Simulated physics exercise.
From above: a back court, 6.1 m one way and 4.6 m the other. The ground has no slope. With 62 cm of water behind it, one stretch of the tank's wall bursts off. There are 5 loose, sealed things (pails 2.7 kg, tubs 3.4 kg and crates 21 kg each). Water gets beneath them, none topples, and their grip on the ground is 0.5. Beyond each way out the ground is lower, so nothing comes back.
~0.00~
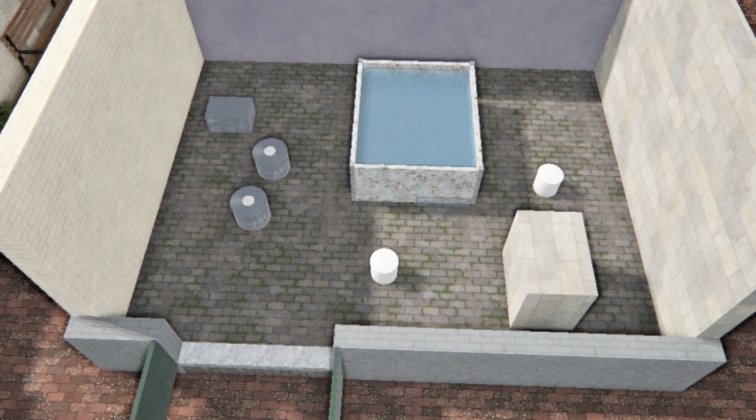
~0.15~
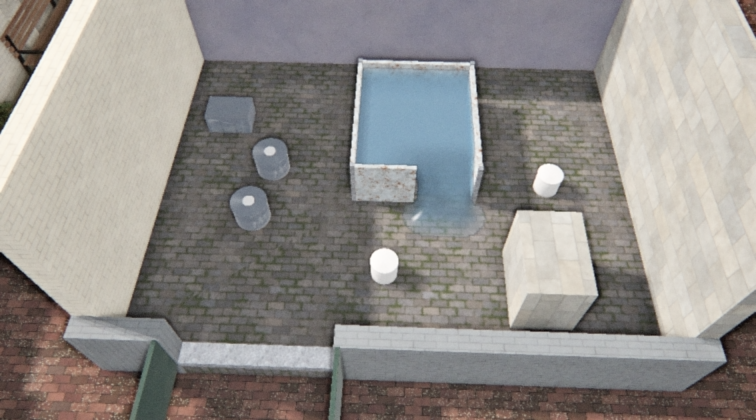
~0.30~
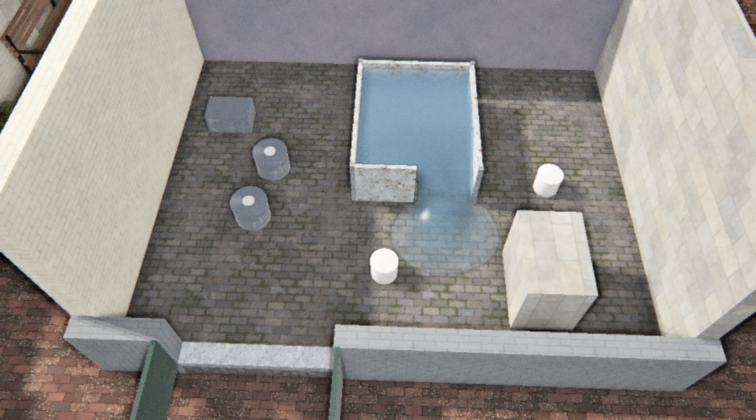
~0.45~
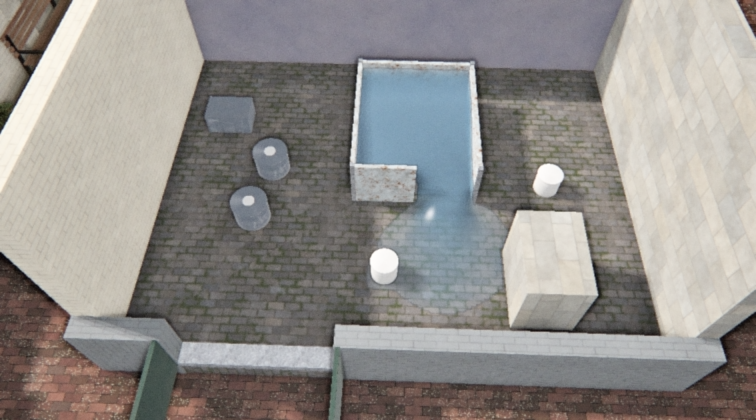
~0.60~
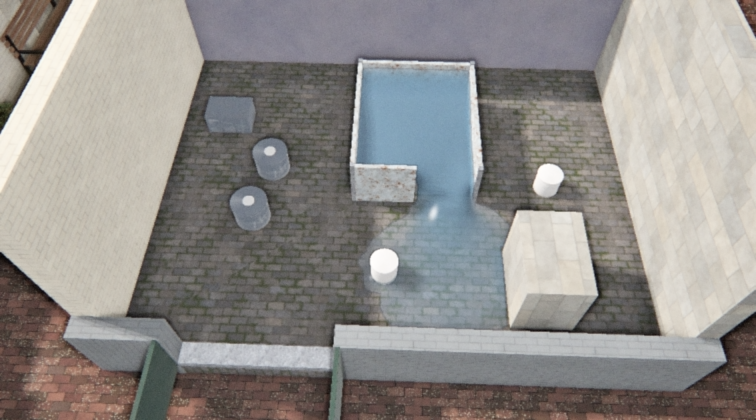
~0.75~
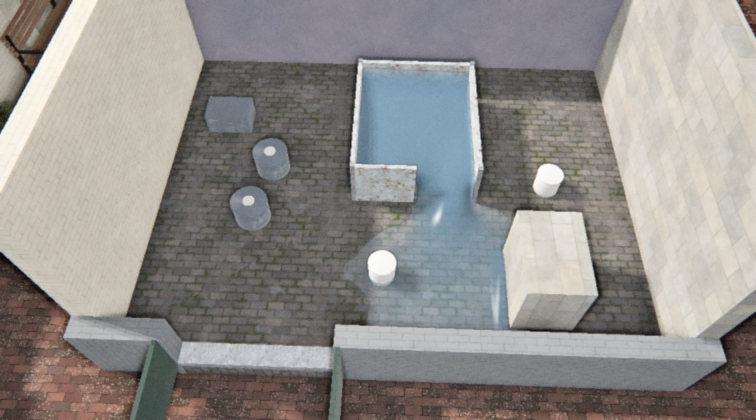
In the video, seen from above, part of the front wall of a water-filled tank in a walled courtyard gives way, and water spreads across the paving, reaching a large pale block and slightly shifting a small white pail.
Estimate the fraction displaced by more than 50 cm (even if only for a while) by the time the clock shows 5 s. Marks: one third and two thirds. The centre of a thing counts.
That comes to between one and two thirds.
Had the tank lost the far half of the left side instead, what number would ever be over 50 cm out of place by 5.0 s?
In that case 3 of them.
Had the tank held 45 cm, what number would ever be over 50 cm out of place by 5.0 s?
In that case 2 of them.
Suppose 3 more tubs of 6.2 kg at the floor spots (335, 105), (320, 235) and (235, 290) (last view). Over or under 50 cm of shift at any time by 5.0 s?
In that order: Short of it, less, over.
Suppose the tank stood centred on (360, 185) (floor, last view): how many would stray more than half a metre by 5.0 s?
Then 2.
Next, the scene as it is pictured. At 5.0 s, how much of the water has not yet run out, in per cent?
About 94 per cent.
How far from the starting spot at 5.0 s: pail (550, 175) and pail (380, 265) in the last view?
In that order: 100 cm, 350 cm.
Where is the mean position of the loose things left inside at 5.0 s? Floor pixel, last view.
Around (285, 140).
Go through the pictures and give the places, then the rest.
In the first picture, a pail at (384, 261), on the bottom; a pail at (551, 174) rests on the ground; 2.7 m2 under water; 0 of 5 have shifted.
In the second picture, a pail at (384, 261), on the bottom; a pail at (551, 174), on the bottom; water covers 3.2 m2; 0 of 5 have shifted.
In the third picture, a pail at (384, 261) rests on the ground; a pail at (551, 174) rests on the ground; water covers 3.8 m2; 0 of 5 have shifted.
In the fourth picture, a pail at (384, 261), on the bottom; a pail at (551, 174) rests on the ground; water covers 4.6 m2; 0 of 5 have shifted.
In the fifth picture, a pail at (384, 261), on the bottom; a pail at (551, 174), on the bottom; water covers 5.5 m2; 0 of 5 have shifted.
In the sixth picture, a pail at (382, 263) rests on the ground, 4 cm from its start; a pail at (551, 174), on the bottom; water covers 5.9 m2; 0 of 5 have shifted.
After 1.1 s 0 of 5 are over 50 cm from their spots; 0 afloat.
After 2.2 s 1 of 5 are over 50 cm from their spots; 0 afloat.
After 3.5 s 1 of 5 are over 50 cm from their spots; 1 afloat.
After 5.0 s 3 of 5 are over 50 cm from their spots, and 3 have been at some point; 2 afloat.
